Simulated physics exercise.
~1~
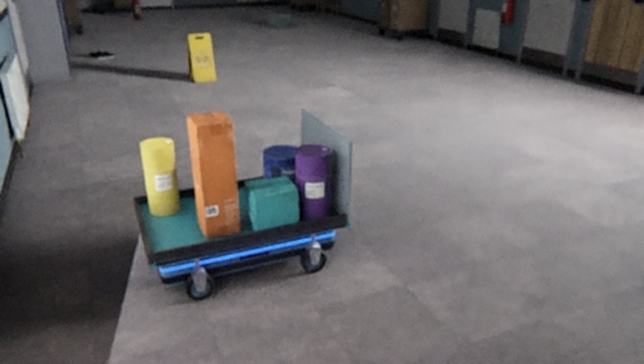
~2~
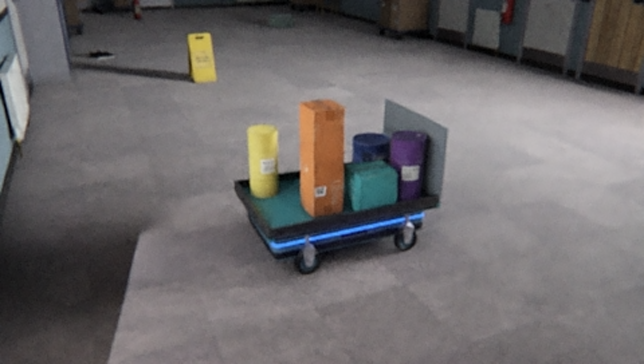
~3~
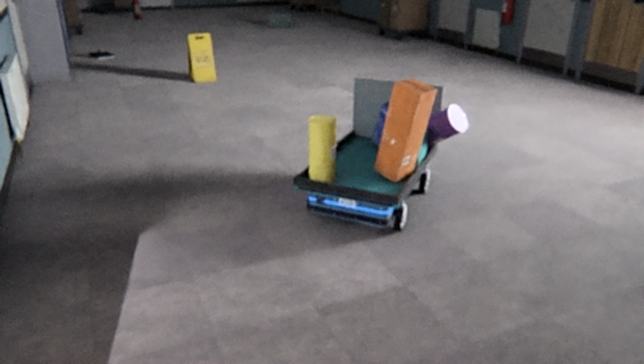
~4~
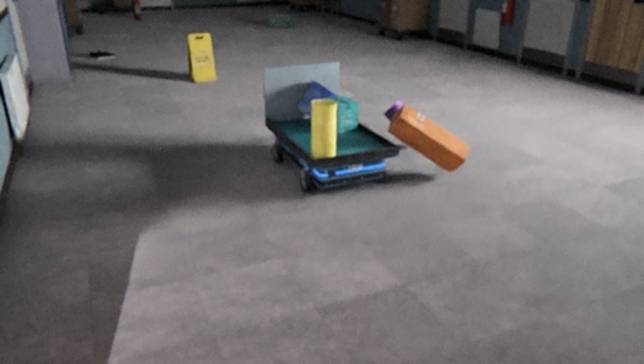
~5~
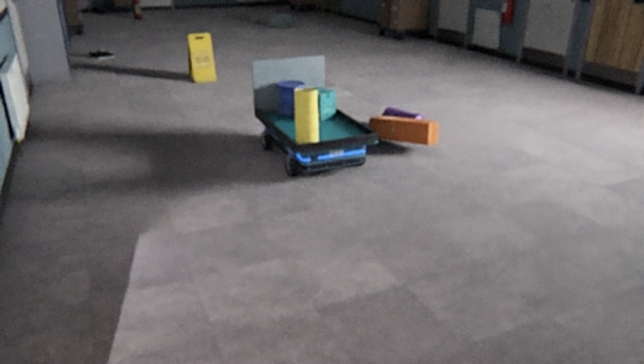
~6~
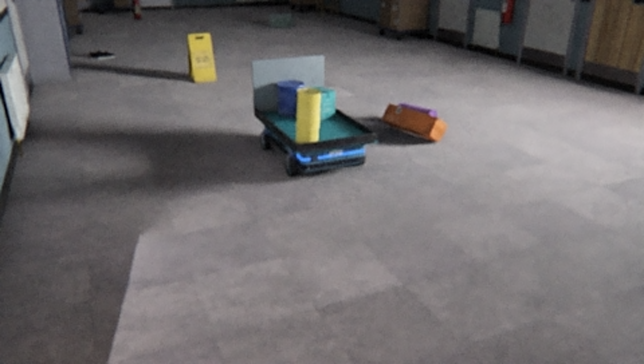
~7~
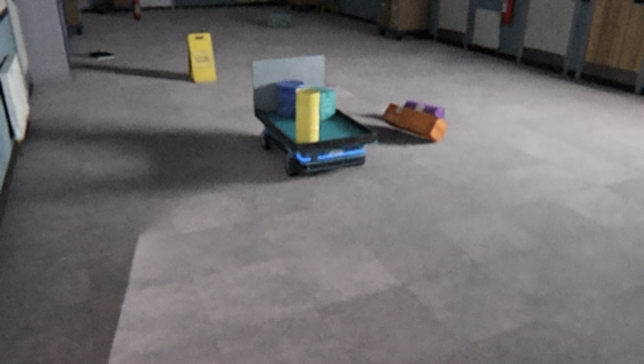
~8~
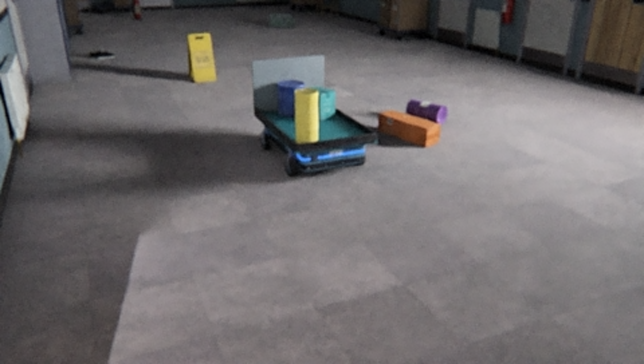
In a dim room with a grey floor, seen from above by a still camera, a low wheeled cart carries a yellow canister, a tall orange box, a turquoise parcel, a blue pail and a purple canister beside a grey board. A yellow floor sign stands behind. The cart rolls right, then swings around away from the viewer, and the orange box and purple canister tip over its right side. Both tumble to the floor as the cart turns farther and stops. The box rocks and settles on its side, the purple canister lying behind it, while the other three remain aboard.
